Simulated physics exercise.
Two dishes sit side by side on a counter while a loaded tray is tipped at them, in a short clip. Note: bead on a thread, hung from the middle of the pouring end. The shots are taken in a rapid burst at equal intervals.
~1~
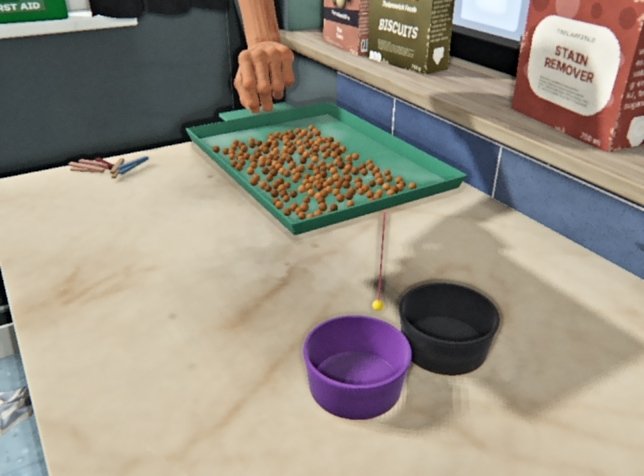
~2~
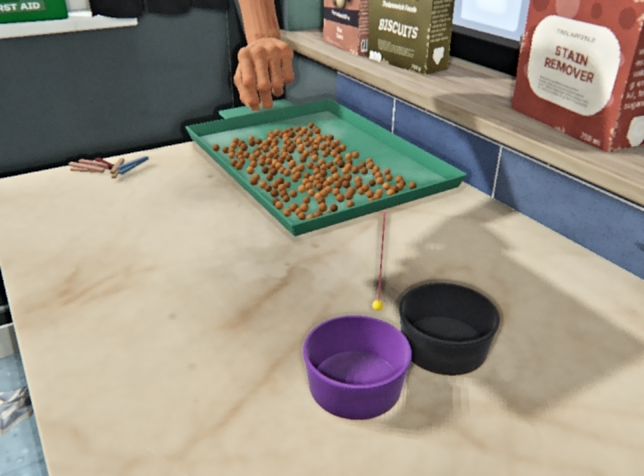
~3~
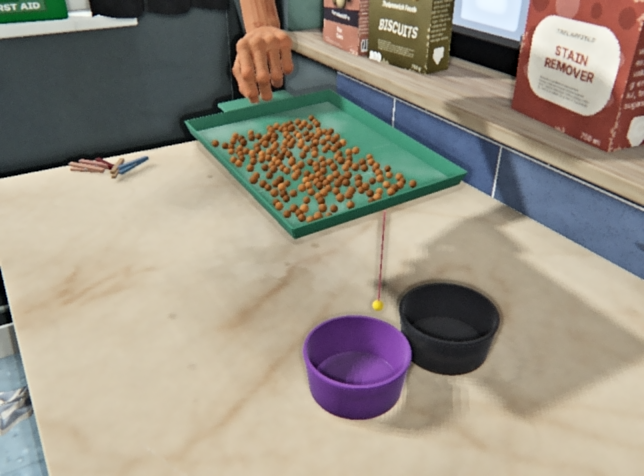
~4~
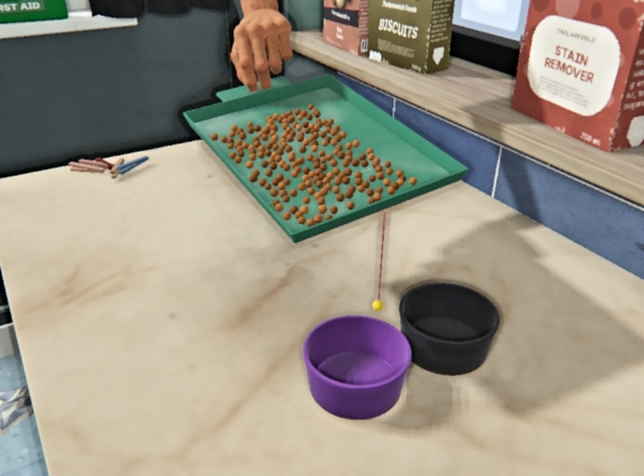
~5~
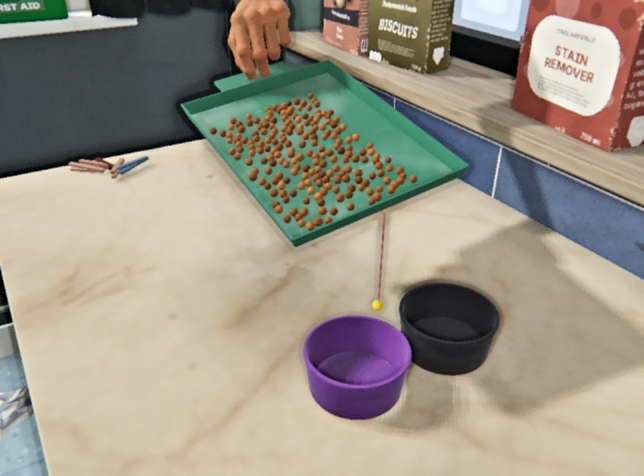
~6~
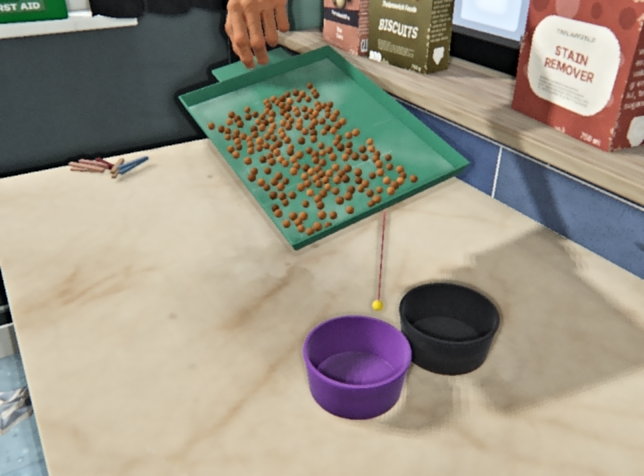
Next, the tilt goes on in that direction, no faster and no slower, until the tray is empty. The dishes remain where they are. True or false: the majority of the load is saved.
False.
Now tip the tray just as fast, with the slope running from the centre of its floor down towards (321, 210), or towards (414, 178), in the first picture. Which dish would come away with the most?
Outcome by order - one: Left side; two: Right side.
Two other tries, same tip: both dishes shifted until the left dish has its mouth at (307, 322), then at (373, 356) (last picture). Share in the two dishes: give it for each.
It would be near 80 per cent first and near 10 per cent second.
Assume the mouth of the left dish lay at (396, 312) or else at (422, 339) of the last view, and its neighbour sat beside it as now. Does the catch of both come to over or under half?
The first place gets a lesser share, the second a lesser share.
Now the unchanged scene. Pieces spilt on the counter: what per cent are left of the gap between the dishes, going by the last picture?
100 per cent, roughly.
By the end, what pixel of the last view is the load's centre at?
I'd mark it at roughly (303, 390).
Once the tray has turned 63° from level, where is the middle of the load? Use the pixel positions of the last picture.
The load is centred about (300, 199).
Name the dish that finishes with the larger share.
Simple - it is the one placed left.
Shortly afterwards, tray tipped steeply; all but a few on the tray; only a few in the left dish; only a few outside both; only a few in the air.
Next, tray tipped past a quarter turn; only a few on the tray; near a third in the left dish; near two thirds outside both; a little in the air.
Some moments later, tray tipped past a quarter turn; near a third in the left dish; near two thirds outside both.
In the end, tray tipped past a quarter turn; near a third in the left dish; none at all in the right dish; near two thirds outside both.
